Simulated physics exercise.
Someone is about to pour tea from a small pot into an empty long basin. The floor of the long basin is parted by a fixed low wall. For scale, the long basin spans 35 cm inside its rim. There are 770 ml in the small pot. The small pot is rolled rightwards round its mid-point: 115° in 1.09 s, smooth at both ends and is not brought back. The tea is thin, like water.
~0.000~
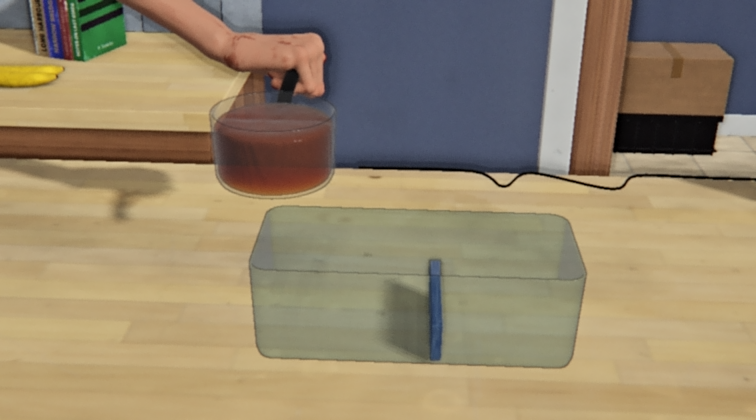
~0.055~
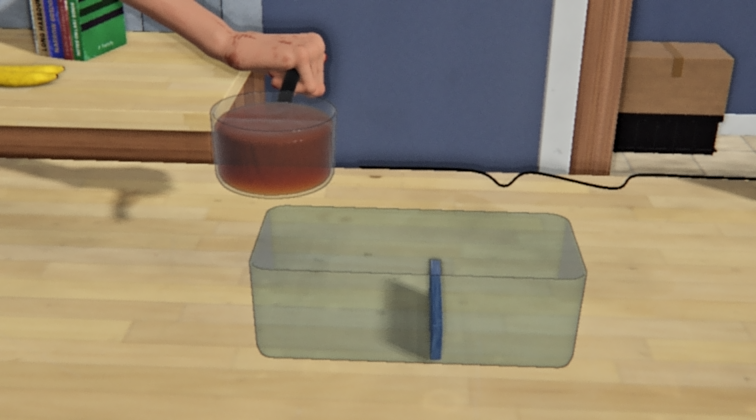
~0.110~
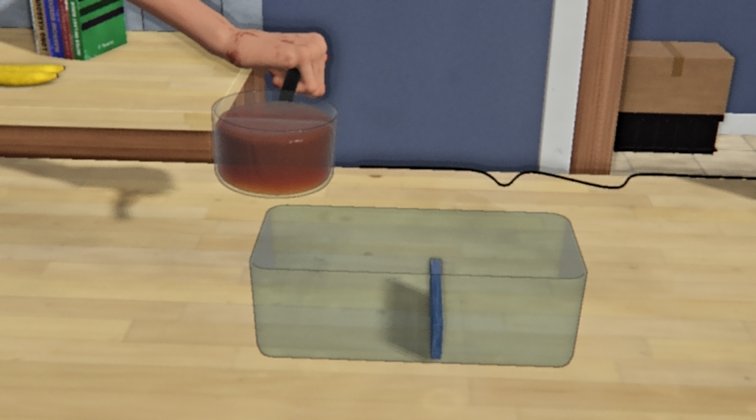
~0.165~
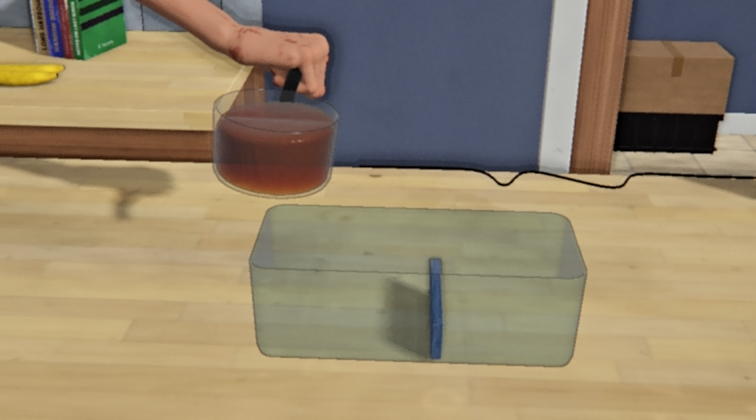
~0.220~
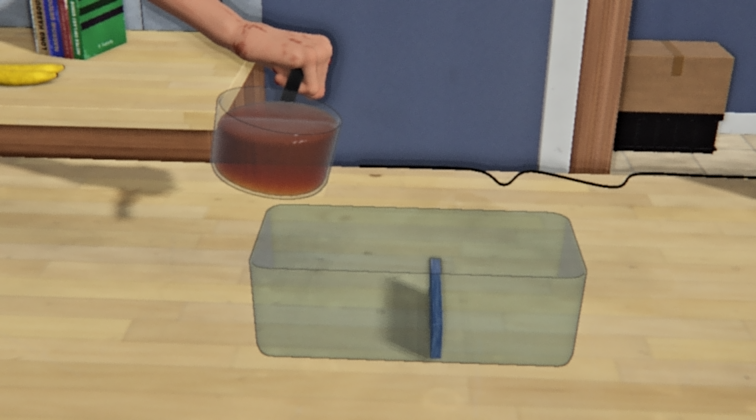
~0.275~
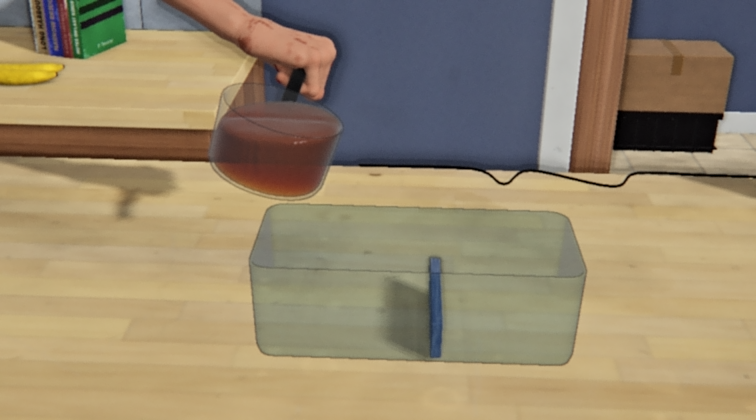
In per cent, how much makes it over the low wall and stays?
Roughly 5 per cent is past the wall.
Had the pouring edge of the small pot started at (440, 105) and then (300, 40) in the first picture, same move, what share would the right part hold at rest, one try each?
First 90, then 5 per cent.
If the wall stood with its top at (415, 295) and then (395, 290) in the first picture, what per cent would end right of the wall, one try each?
In turn about 15 and 45 per cent.
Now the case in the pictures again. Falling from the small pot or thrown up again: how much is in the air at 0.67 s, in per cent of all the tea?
Near 28 in a hundred.
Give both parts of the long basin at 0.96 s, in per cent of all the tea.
Near 88 on the left, 2 on the right.
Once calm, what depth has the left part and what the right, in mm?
Some 26 mm on the left and 2 mm on the right.
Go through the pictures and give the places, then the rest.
Tilt 0°; pouring edge (335, 114); surface from (216, 118) to (334, 121); the long basin's rim runs from (259, 237) to (576, 247); the wall's top is at (436, 292), in the first frame.
Tilt 1°; pouring edge (336, 115); surface from (216, 117) to (334, 121), in the second frame.
Tilt 3°; pouring edge (337, 116); surface from (217, 116) to (335, 121), in the third frame.
Tilt 6°; pouring edge (339, 120); surface from (219, 116) to (336, 122), in the fourth frame.
Tilt 11°; pouring edge (341, 125); surface from (219, 117) to (339, 122), in the fifth frame.
Tilt 17°; pouring edge (342, 131); surface from (220, 118) to (342, 122), in the sixth frame.
After 0.67 s the tilt is 78° and 46 per cent is still to pour, 26 is left of the wall and 0 right of it.
After 0.96 s the tilt is 111° and 5 per cent is still to pour, 87 is left of the wall and 2 right of it.
After 1.26 s the tilt is 115° and 0 per cent is still to pour, 95 is left of the wall and 5 right of it.
After 1.59 s the tilt is 115° and 0 per cent is still to pour, 95 is left of the wall and 5 right of it.
In the end 95 per cent lies left of the wall, 5 right of it and 1 outside.
